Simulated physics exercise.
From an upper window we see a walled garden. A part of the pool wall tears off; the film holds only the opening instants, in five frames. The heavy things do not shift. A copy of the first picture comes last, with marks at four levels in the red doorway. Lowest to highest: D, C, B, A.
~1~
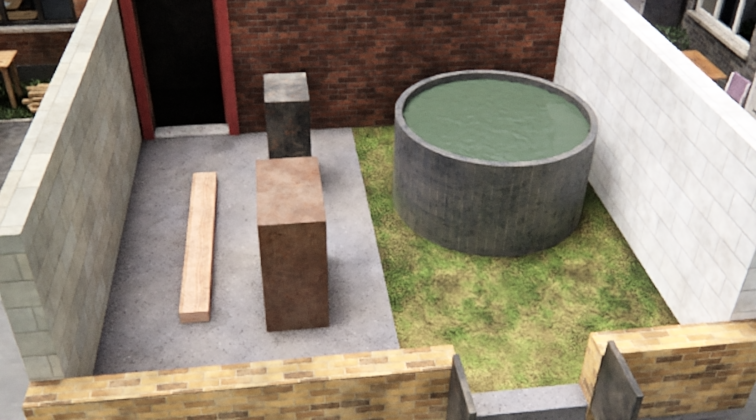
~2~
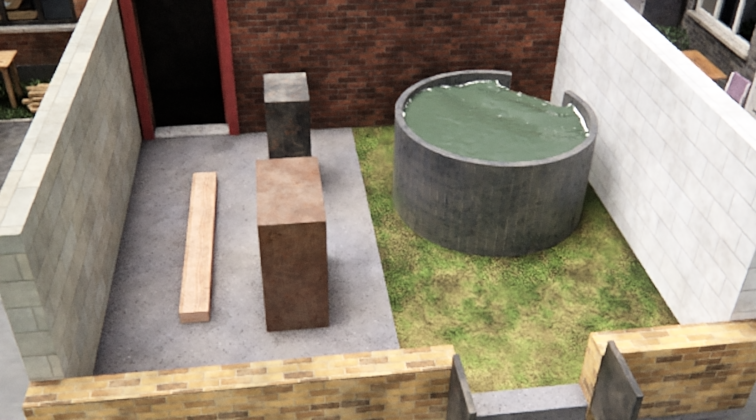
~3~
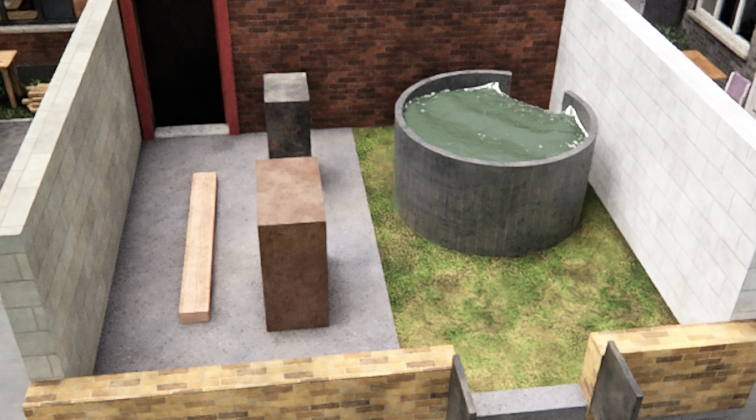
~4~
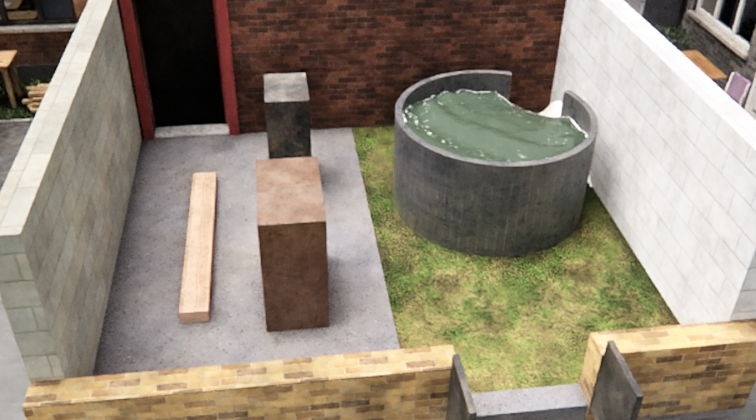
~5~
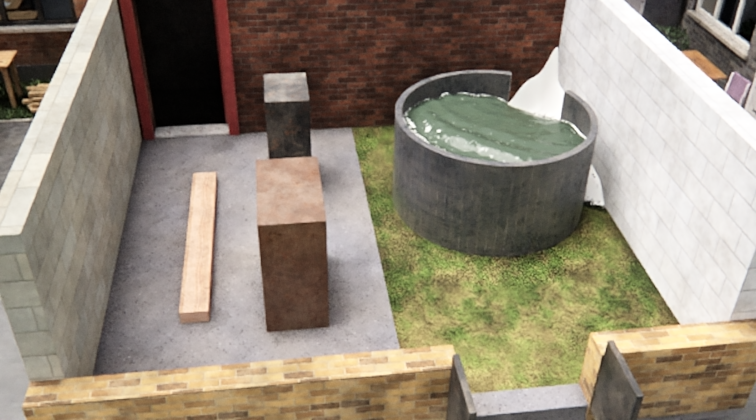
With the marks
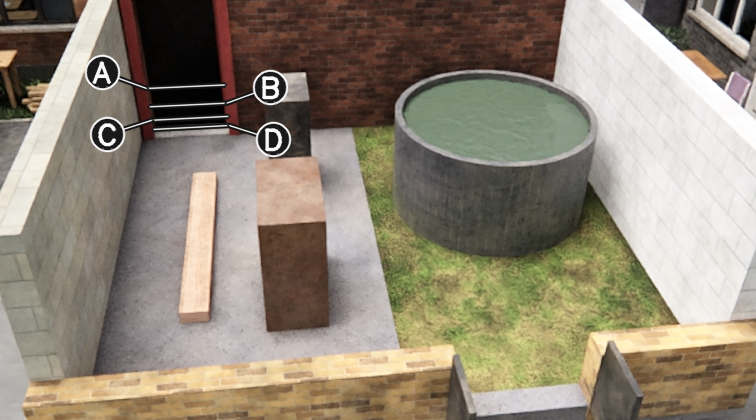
The footage shows a walled garden with a round pool of green water, whose back rim opens into a gap; the water churns and its level lowers, then white splashes rise behind the pool beside the right-hand wall.
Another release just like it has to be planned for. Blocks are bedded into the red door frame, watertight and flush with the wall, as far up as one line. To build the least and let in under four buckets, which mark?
It is C.
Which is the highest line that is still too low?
That is line D.
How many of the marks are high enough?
Three of the four.
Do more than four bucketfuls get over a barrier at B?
No.
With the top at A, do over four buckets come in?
No, that is safe.
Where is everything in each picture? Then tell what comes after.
In the first picture, water in the pool at rest, its middle at (495, 120); foot of the red doorway at (192, 136); open gate at (523, 334).
In the second picture, water covers 1 % of the ground, its front hidden from here.
In the third picture, water covers 3 % of the ground, its front hidden from here.
In the fourth picture, water covers 5 % of the ground, its front hidden from here.
In the fifth picture, 6 % of the ground under water, visible out to (594, 200).
In white, A at (186, 86); B at (188, 104); C at (190, 118); D at (191, 127); from the bottom up D, C, B, A.
Choosing A, nothing gets over.
Choosing B, nothing gets over.
Choosing C, a bucket or two gets in.
Choosing D, about 11 bucketfuls get in.
